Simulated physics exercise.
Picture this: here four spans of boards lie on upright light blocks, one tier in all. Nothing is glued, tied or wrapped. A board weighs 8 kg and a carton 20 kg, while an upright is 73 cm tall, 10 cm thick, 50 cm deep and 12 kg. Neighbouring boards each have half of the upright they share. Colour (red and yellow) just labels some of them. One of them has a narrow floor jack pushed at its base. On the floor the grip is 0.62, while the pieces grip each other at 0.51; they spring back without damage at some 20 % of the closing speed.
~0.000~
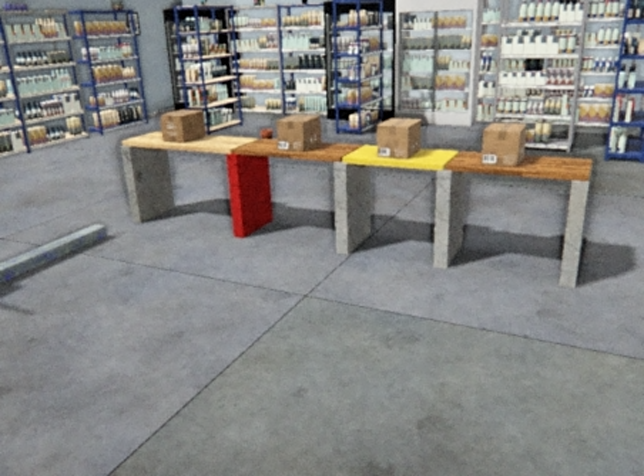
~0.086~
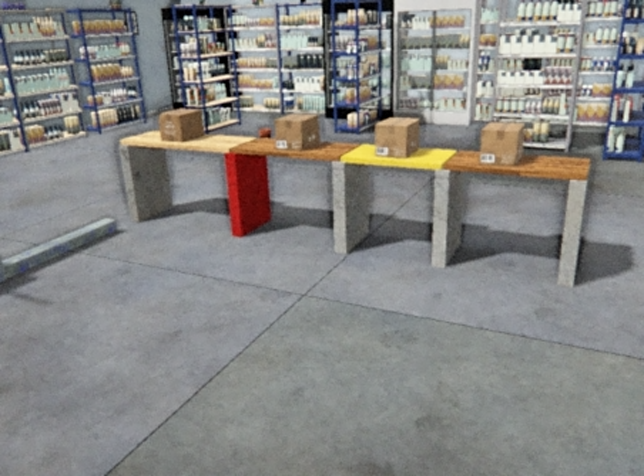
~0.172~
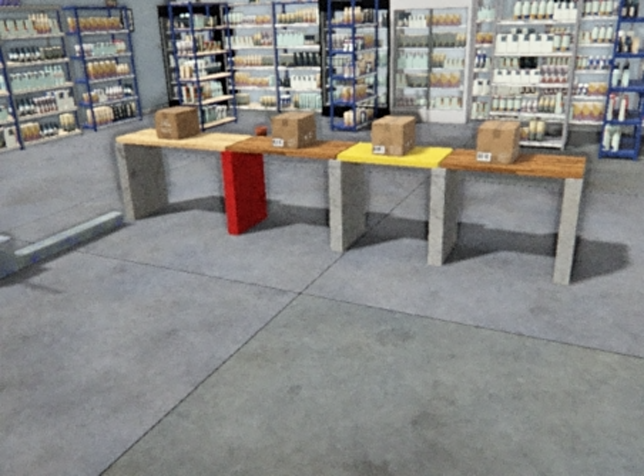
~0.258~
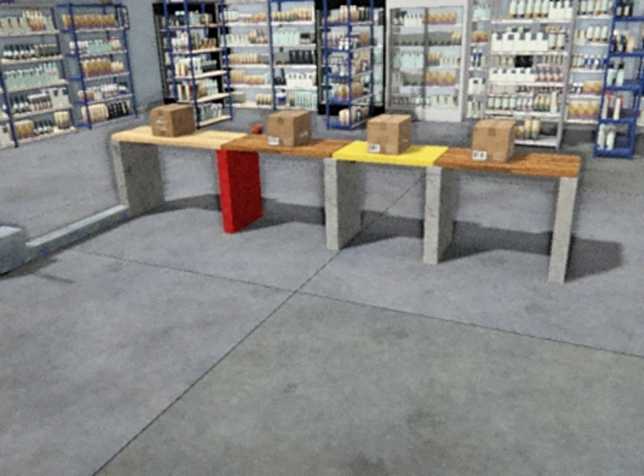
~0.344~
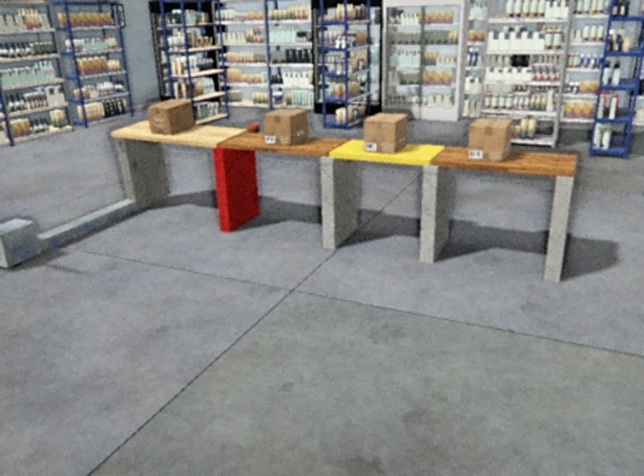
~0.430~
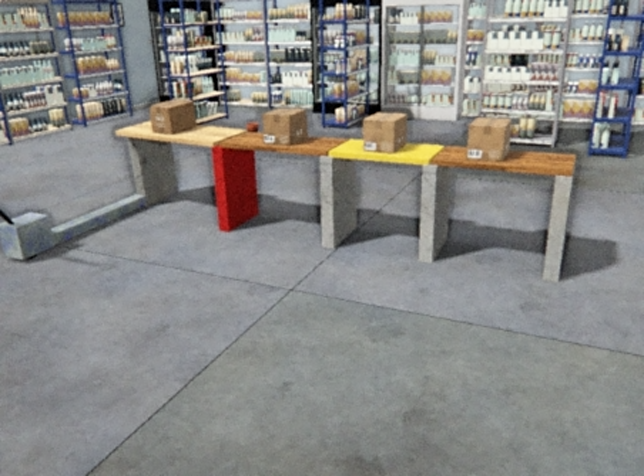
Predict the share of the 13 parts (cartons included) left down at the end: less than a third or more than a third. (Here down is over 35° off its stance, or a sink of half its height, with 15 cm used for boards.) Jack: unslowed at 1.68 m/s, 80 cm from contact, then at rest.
The share left down is under a third.
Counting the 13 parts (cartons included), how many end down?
The number is 2.
By 0.66 s, none of the 13 pieces down, 3 disturbed.
By 1.10 s, 2 of the 13 pieces down.
When it is over (2.5 s), 2 of the 13 pieces down; red upright unmoved; yellow board unmoved. That is 15 per cent. In pixels of the last frame, middles, red upright near (237, 183), yellow board near (387, 151).
